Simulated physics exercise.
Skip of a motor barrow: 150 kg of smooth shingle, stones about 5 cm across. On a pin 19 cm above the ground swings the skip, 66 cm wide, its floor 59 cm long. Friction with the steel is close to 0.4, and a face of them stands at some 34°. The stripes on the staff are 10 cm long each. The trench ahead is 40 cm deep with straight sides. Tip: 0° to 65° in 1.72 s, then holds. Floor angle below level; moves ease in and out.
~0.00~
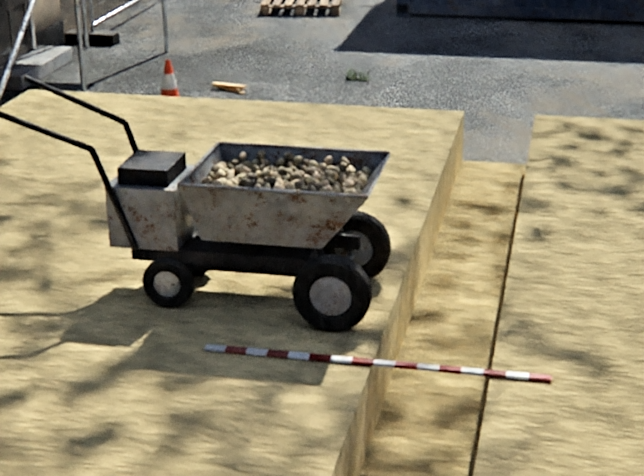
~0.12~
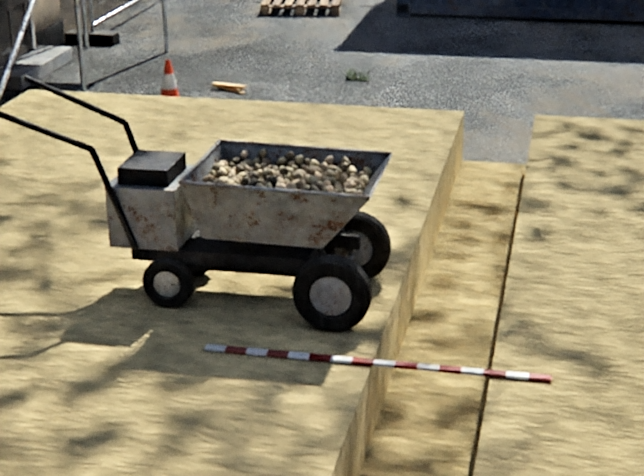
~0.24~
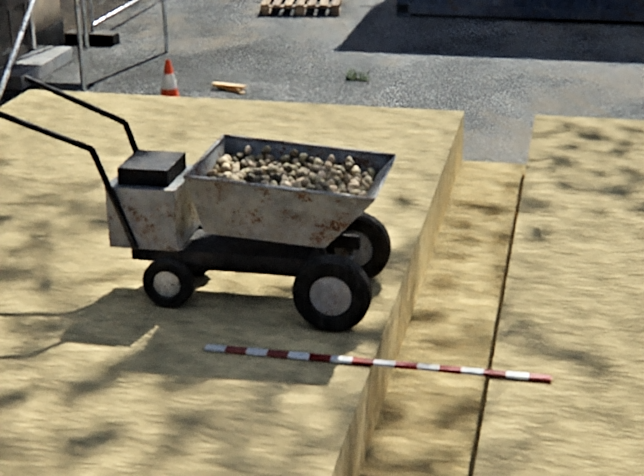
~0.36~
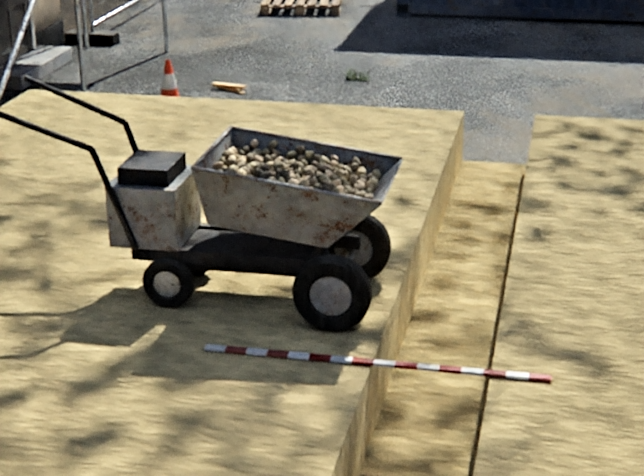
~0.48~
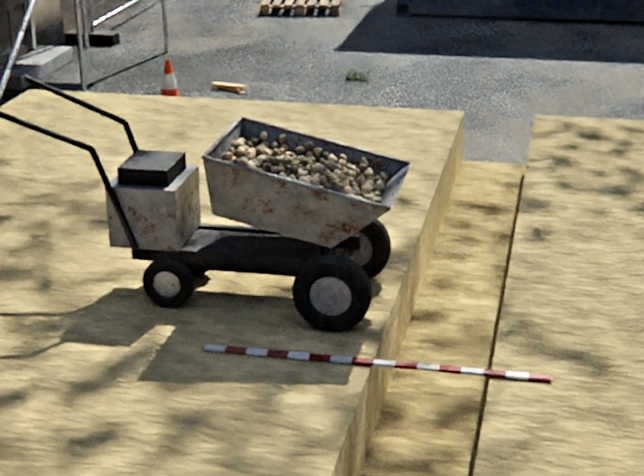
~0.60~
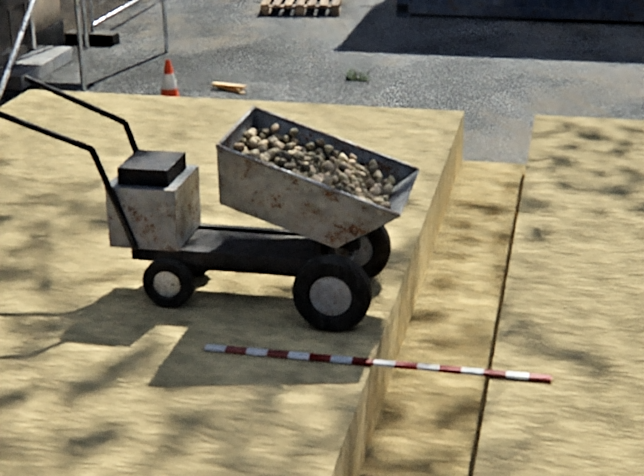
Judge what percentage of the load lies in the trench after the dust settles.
About 72 %.
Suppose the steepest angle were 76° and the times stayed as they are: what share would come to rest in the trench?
In that case near 70 per cent.
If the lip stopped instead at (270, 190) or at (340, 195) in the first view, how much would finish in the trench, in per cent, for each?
Close to 90 percent in the first case, 95 percent in the second.
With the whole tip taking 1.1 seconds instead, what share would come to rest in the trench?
Near 60 per cent.
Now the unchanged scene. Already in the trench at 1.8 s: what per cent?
Some 30 per cent of the load by that point.
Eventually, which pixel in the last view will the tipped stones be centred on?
Roughly at (479, 368).
After 1.3 s the floor is at 55°; 99 % in the skip, 1 % in the trench; the foremost stones are at (455, 244).
After 1.8 s the floor is at 65°; 50 % in the skip, 32 % in the trench, 17 % past the trench; the foremost stones are at (568, 311).
After 2.2 s the floor is at 65°; 26 % in the skip, 46 % in the trench, 28 % past the trench; the foremost stones are at (635, 320).
After 4.1 s the floor is at 65°; 0 % in the skip, 72 % in the trench, 28 % past the trench; the foremost stones are past the picture's edge.
